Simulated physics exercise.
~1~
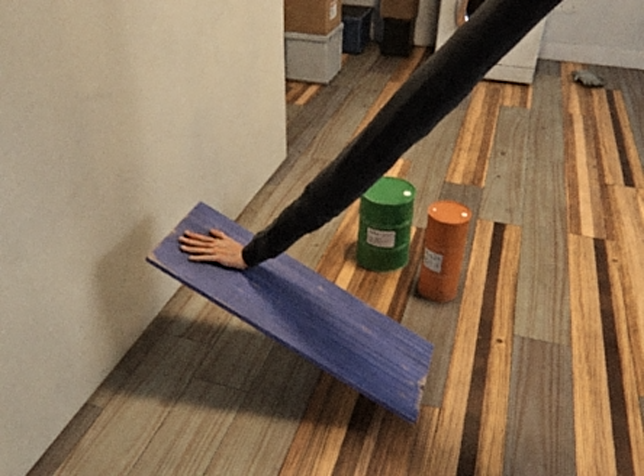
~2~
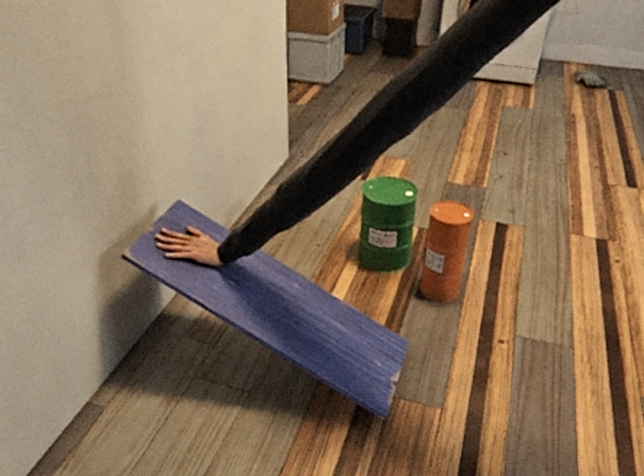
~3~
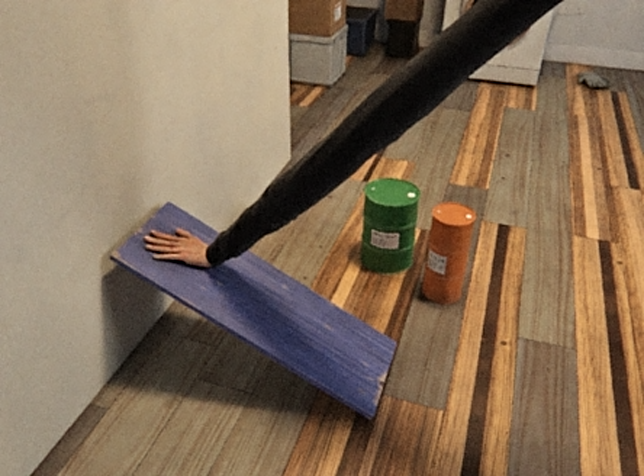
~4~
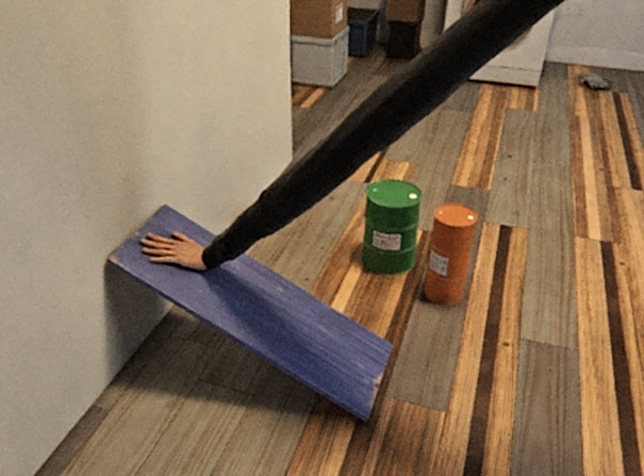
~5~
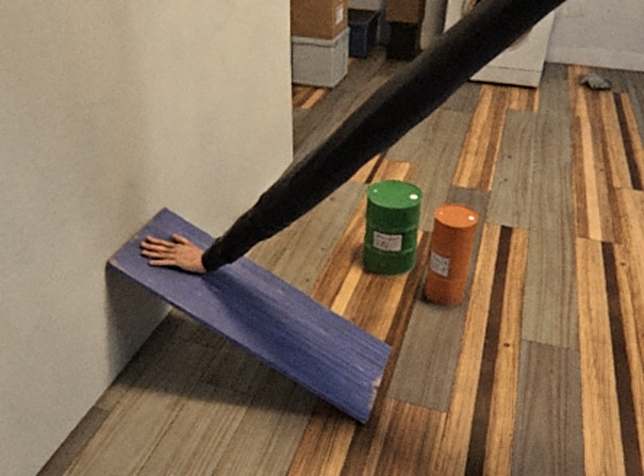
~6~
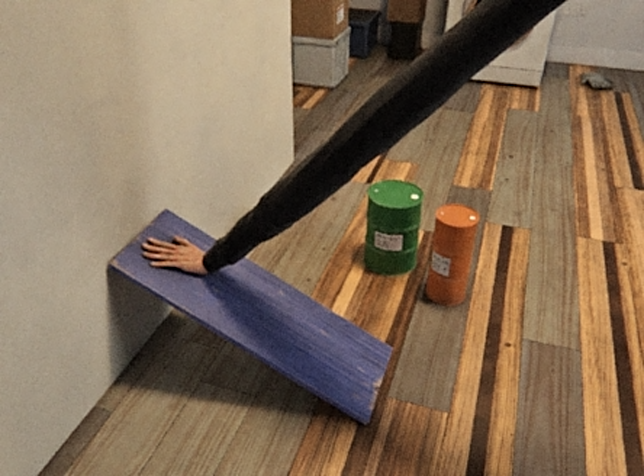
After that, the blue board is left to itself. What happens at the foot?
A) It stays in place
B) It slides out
(B) It slides out.
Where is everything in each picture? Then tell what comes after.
The first picture shows not yet at the wall; blue board (300, 306); orange canister (443, 252).
The second picture shows not yet at the wall; blue board (275, 303); orange canister (445, 253).
The third picture shows not yet at the wall; blue board (264, 304); orange canister (447, 254).
The fourth picture shows not yet at the wall; blue board (259, 306); orange canister (449, 255).
The fifth picture shows leant on the wall, still held; blue board (259, 309); orange canister (450, 256).
The sixth picture shows leant on the wall, still held; blue board (260, 310); orange canister (451, 256).
Then, 0.30 s past the last view, blue board sunk by 12° near (270, 332).
Then, 0.40 s past the last view, blue board sunk by 26° near (277, 359).
Then, 0.50 s past the last view, blue board sunk by 27° near (277, 357).
Finally, moved from the start, blue board; the other 2 still in place. Final places as the last picture's camera would see them, blue board near (277, 358). The board gives way.
